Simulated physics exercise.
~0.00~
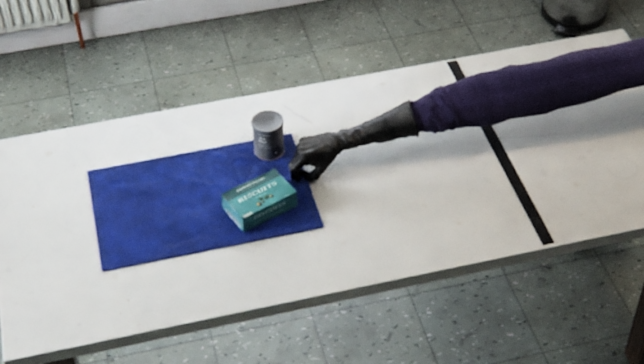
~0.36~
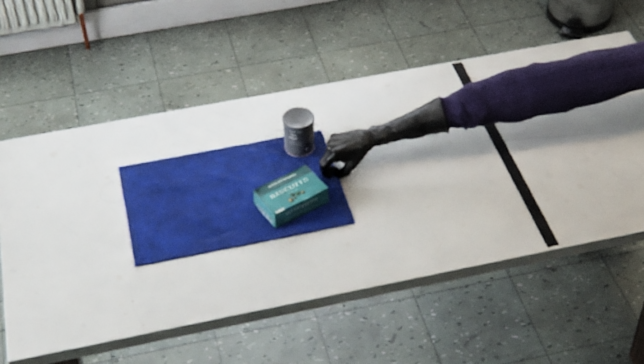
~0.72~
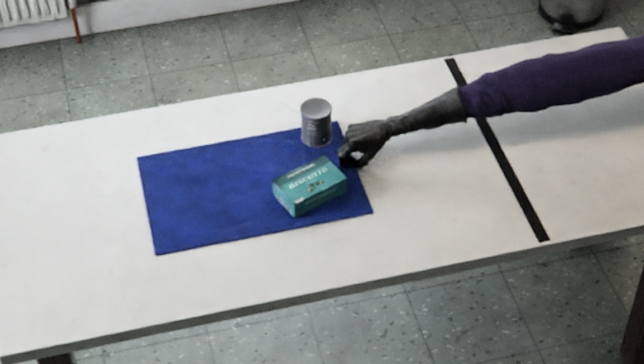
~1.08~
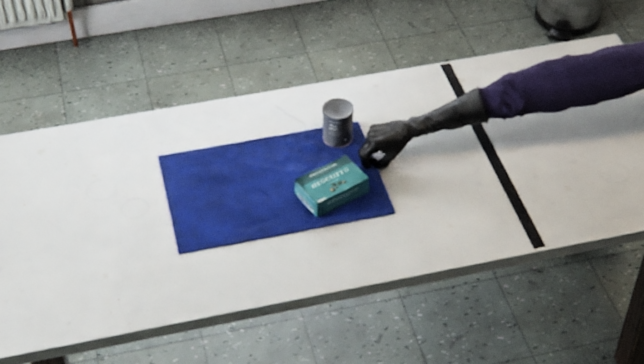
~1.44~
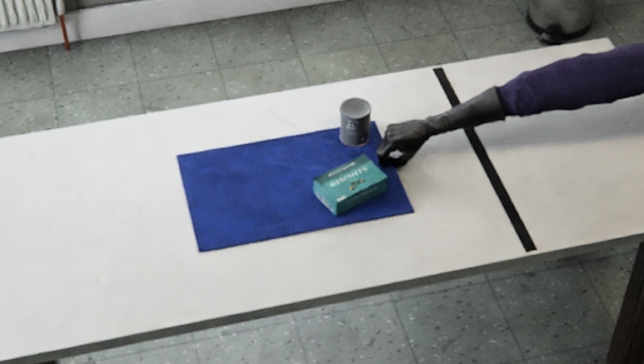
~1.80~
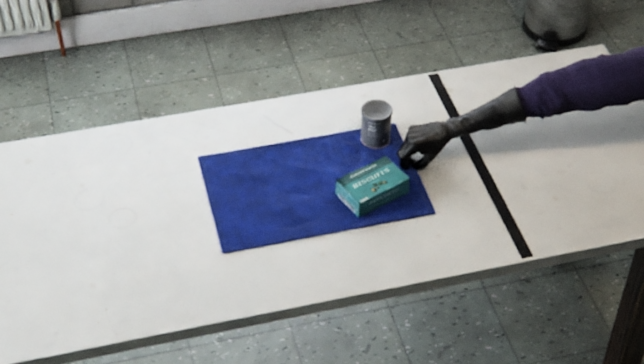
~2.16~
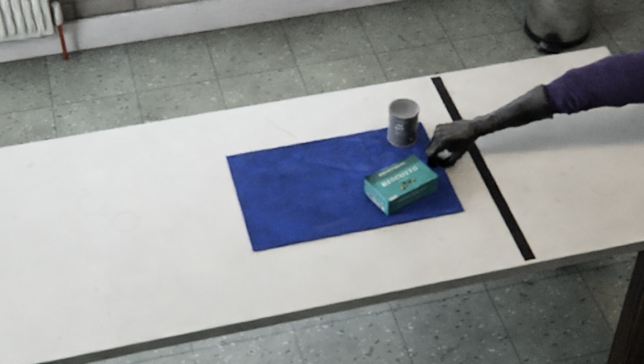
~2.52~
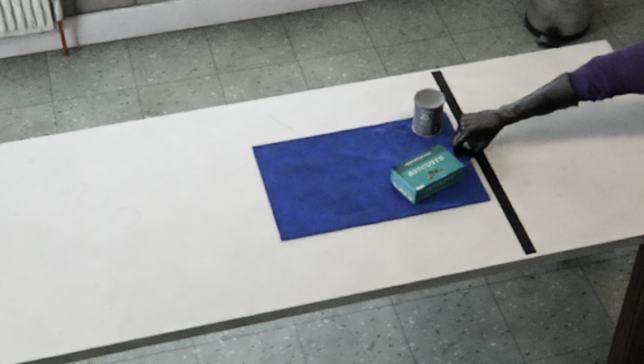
We see a dark-gloved hand pulling a blue cloth to the right across a white table, carrying a turquoise packet and an upright grey tin, until the cloth's leading edge reaches a black strip of tape with both items still aboard.
